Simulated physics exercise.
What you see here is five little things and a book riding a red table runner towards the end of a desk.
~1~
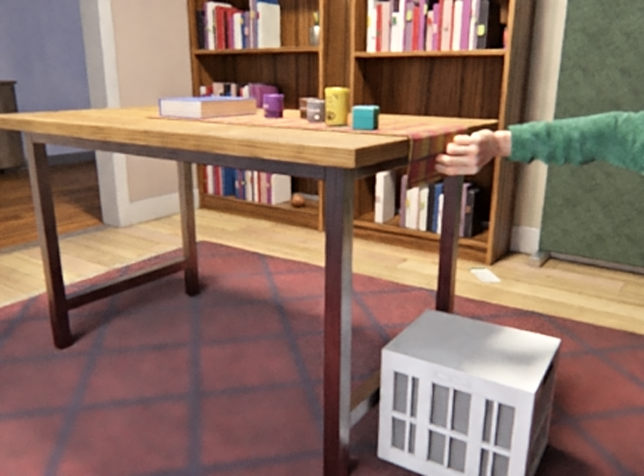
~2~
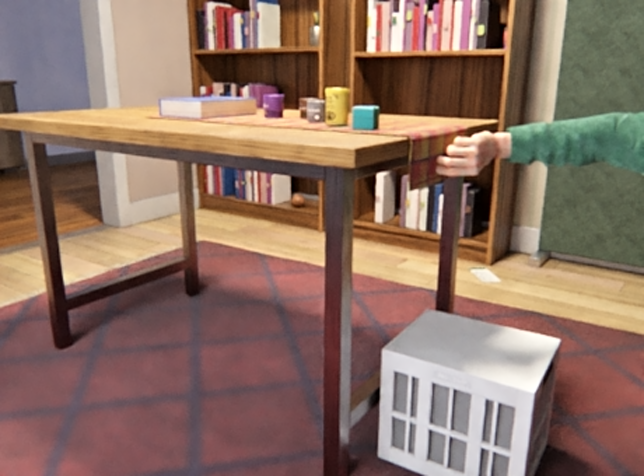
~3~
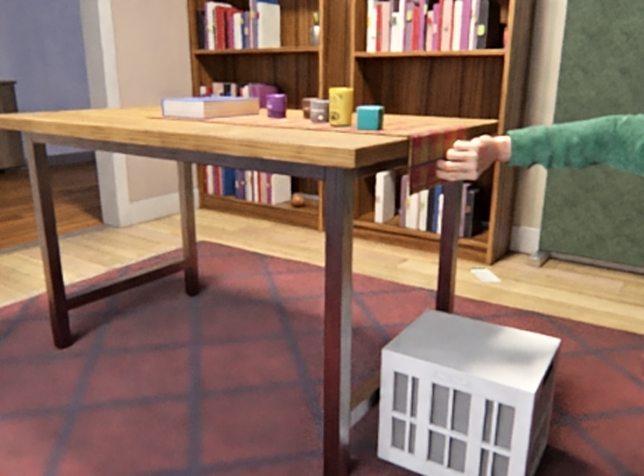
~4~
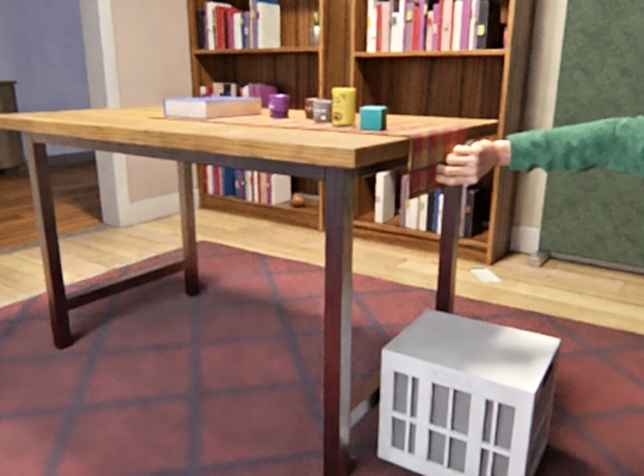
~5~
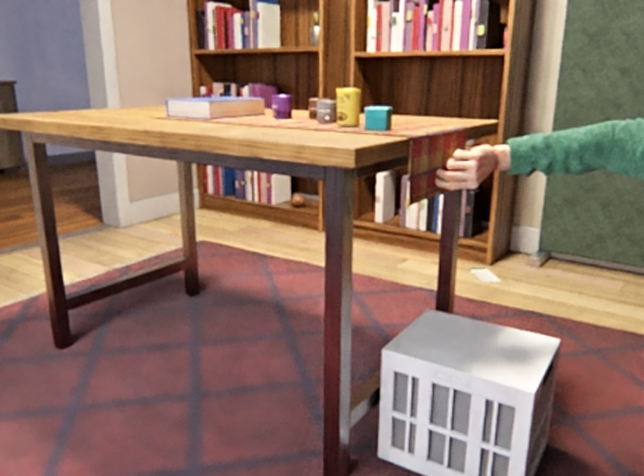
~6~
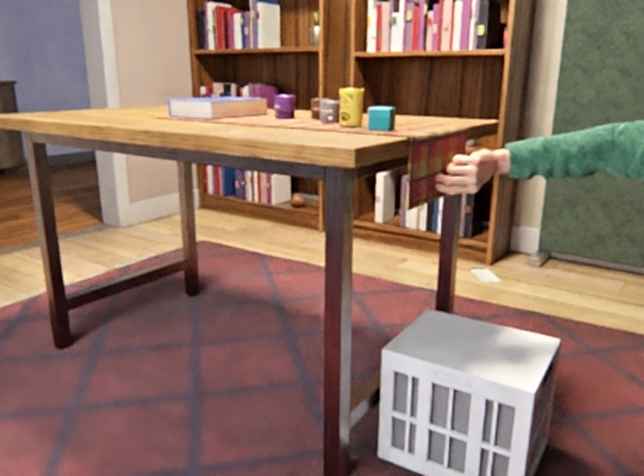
A hand in a green sleeve slowly pulling a red runner over a table's edge, small containers and a book shifting slightly right.
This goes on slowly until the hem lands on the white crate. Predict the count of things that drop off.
Fallen count: Three.
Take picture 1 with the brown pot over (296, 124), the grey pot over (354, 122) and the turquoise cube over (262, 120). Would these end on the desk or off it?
The brown pot ends up off, the grey pot ends up off and the turquoise cube ends up on top.
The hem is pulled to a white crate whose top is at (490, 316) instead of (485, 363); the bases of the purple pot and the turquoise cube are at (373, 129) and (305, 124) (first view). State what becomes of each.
The purple pot ends up off the top and the turquoise cube ends up still on top.
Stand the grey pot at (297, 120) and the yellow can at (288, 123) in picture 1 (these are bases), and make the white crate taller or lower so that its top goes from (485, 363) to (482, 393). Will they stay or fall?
As for the grey pot, it leaves the top; as for the yellow can, it leaves the top.
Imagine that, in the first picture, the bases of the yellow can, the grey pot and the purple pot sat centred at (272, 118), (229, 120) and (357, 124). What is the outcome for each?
The yellow can stays put; the grey pot stays put; the purple pot ends up off.
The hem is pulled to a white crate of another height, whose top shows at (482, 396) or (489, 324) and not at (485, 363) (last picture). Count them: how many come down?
Over the edge: 4, then 2.
Soon after, hem near (436, 277); turquoise cube gone.
Then, hem on the crate; turquoise cube and yellow can gone.
At rest, hem on the crate; turquoise cube, yellow can and grey pot gone. It carries off three.
